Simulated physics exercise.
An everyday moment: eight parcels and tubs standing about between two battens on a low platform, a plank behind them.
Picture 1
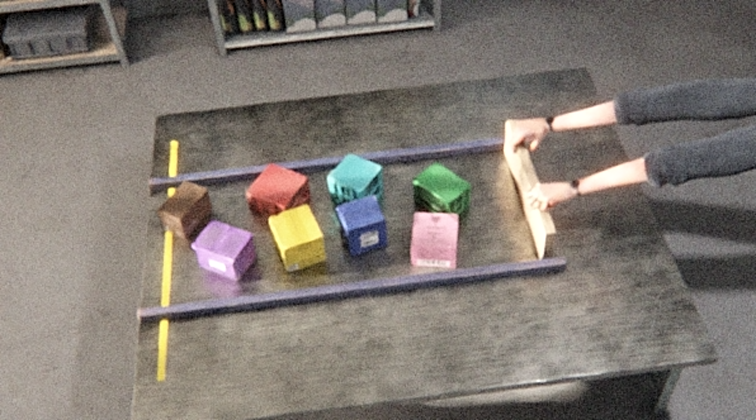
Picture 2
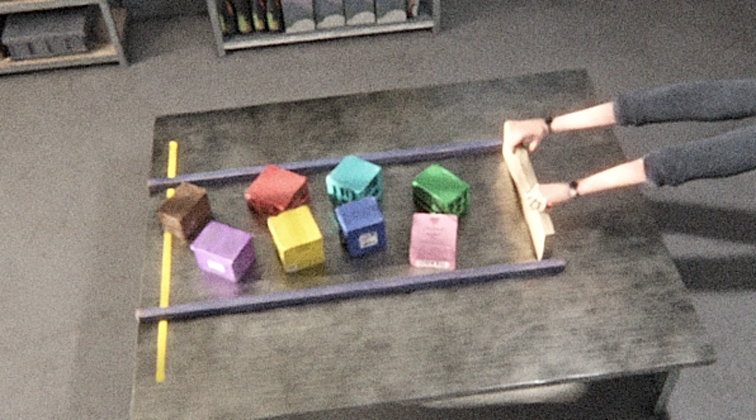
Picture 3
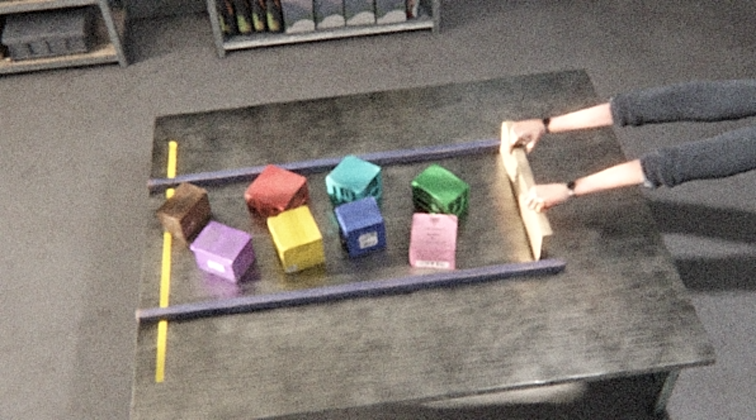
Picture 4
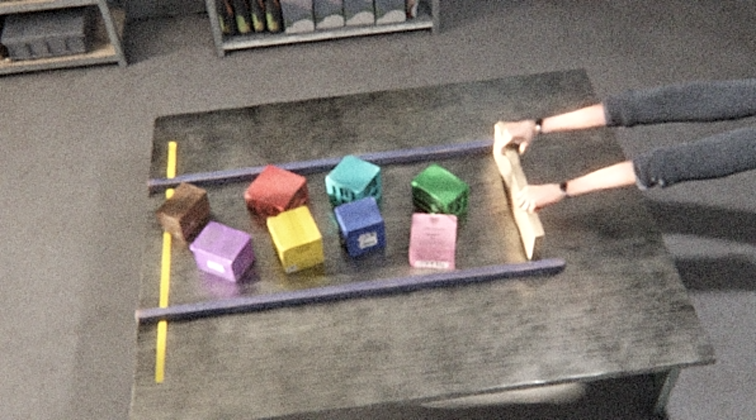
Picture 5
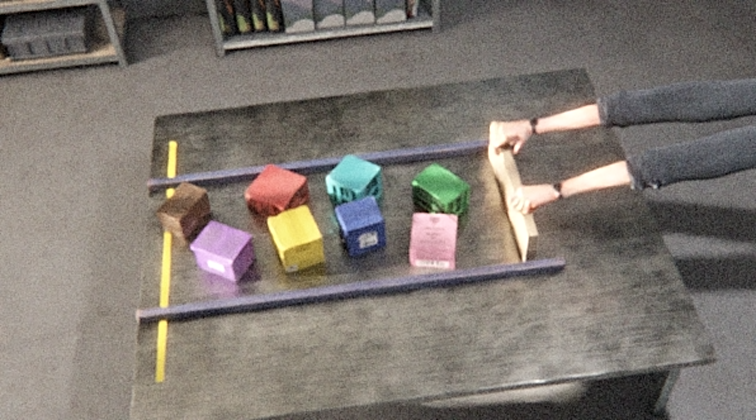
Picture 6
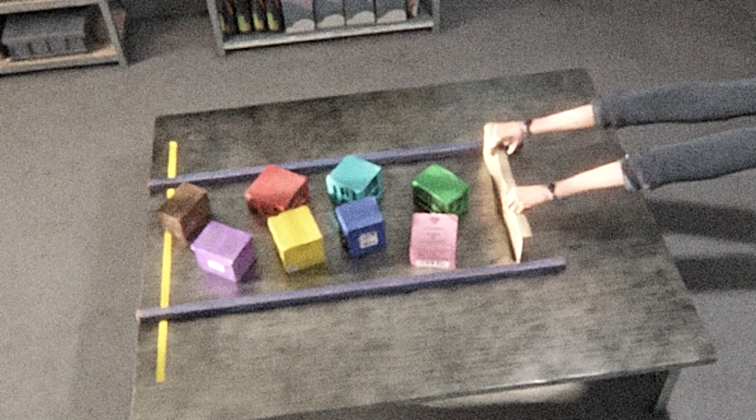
On a dark, low platform, eight coloured boxes and tubs stand between two battens, with a strip of yellow tape at the left. From the right, two hands grip a pale plank and slide it slightly leftward toward the green and pink ones, while the boxes stay still.
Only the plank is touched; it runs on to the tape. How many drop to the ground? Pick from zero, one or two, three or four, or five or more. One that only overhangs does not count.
Outcome: The number that fall off is five or more.
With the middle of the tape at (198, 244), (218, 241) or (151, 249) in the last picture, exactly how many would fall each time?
Down on the ground: 5, 3 and 8.
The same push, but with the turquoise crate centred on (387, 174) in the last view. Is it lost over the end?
Then it stays on.
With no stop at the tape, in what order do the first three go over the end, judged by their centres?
Earliest first: The brown box, then the purple tote, then the red crate.
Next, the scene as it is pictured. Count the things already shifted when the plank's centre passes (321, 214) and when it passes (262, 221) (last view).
At the one place 8, at the other 8.
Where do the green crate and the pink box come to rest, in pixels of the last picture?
The green crate at (149, 217), the pink box at (140, 284).
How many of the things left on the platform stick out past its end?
2 of them.
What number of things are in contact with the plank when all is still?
The number is 2.
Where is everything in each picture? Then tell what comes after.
In the first frame, brown box (186, 210); purple tote (226, 251); red crate (279, 193); plank (528, 188); tape (168, 246).
In the second frame, purple tote (225, 252); green crate (441, 193).
In the third frame, red crate (277, 194); pink box (434, 241).
In the fourth frame, brown box (184, 211); plank (517, 190).
In the fifth frame, purple tote (225, 252); blue parcel (361, 226).
In the sixth frame, brown box (185, 211); purple tote (225, 252); red crate (278, 194); plank (506, 191); tape (167, 247).
Early on, none off yet; brown box at rest near (185, 211); purple tote at rest near (225, 252); red crate at rest near (278, 194).
A while later, none off yet; brown box travelled a little near (168, 212); purple tote travelled about its own width near (174, 269); red crate travelled about its own width near (214, 198).
Further along, two off so far; brown box down on the ground near (84, 333); purple tote in the air near (118, 349); red crate leaning a little near (133, 208).
Finally, the number that fall off is five or more; lost, blue parcel, turquoise crate, yellow box, red crate, purple tote and brown box.
